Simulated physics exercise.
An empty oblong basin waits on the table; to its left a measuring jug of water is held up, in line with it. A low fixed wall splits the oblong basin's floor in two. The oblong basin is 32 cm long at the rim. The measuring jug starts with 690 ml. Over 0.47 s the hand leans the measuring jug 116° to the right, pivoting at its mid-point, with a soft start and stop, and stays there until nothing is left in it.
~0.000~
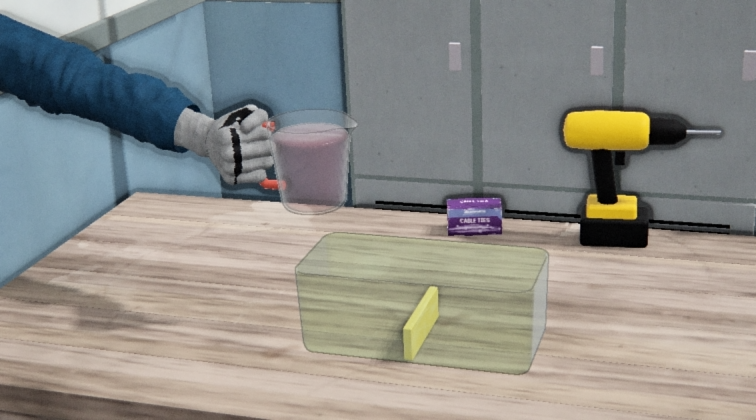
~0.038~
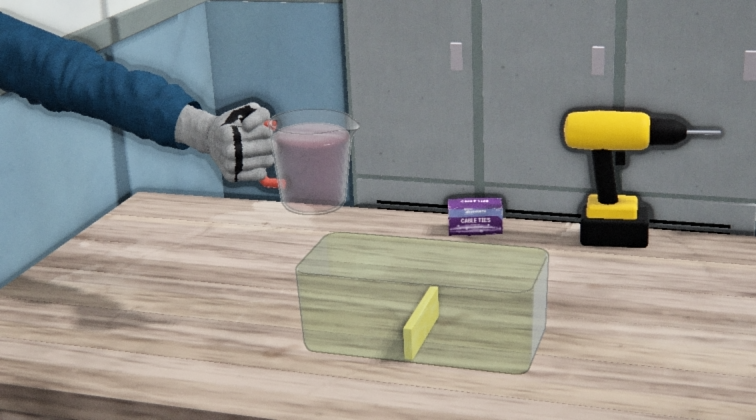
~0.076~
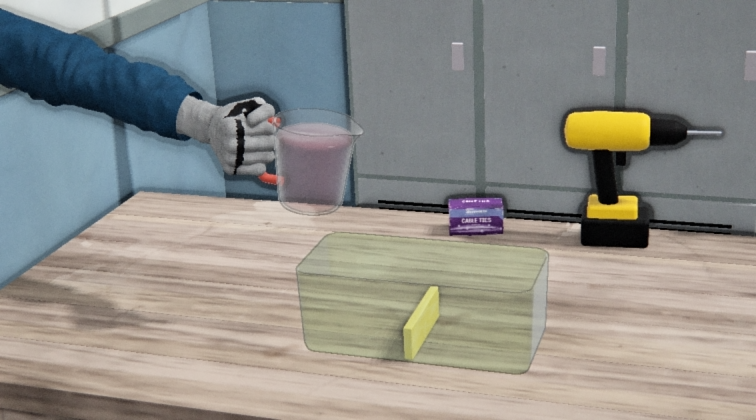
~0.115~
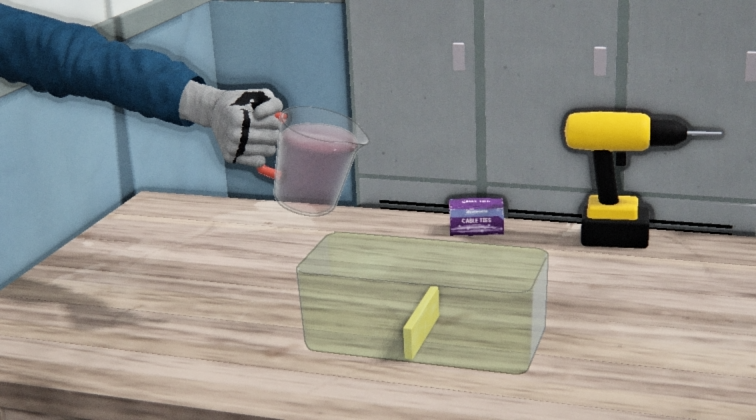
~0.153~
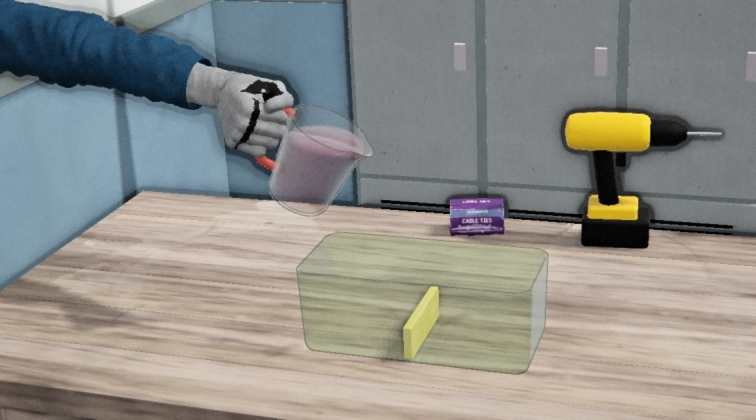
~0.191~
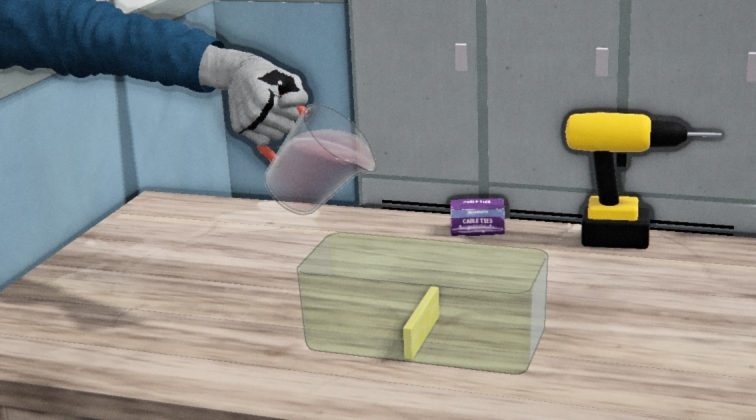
A gloved hand on a blue-sleeved arm holds up a clear measuring jug of pinkish liquid at the left of a wooden workbench, seen from slightly above with grey cabinets behind. Right of the jug sit a purple packet and a yellow-and-black drill, with a see-through yellowish oblong basin containing a yellow upright divider in front. The hand leans the jug rightward, slowly then faster, while the view stays still.
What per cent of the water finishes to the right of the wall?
The far part has some 18 per cent.
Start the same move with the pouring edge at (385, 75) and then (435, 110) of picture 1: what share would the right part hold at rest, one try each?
First 80, then 80 per cent.
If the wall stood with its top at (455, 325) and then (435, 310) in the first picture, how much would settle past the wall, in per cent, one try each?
In turn about 20 and 10 per cent.
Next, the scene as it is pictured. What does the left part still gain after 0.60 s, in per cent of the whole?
About 4 per cent.
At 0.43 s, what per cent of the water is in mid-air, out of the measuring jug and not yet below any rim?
Near 24 in a hundred.
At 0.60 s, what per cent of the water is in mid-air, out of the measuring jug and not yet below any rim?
Near 9 in a hundred.
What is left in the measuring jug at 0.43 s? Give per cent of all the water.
About 36 per cent.
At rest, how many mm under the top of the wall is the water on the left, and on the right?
Some 20 mm on the left and 42 mm on the right.
Then, 0.43 s in, the tilt is 113° and 37 per cent is still to pour, 29 is left of the wall and 11 right of it.
Then, 0.60 s in, the tilt is 116° and 4 per cent is still to pour, 74 is left of the wall and 13 right of it.
Then, 0.77 s in, the tilt is 116° and 0 per cent is still to pour, 78 is left of the wall and 17 right of it.
Then, 0.97 s in, the tilt is 116° and 0 per cent is still to pour, 78 is left of the wall and 18 right of it.
Finally, 78 per cent lies left of the wall, 18 right of it and 3 outside.
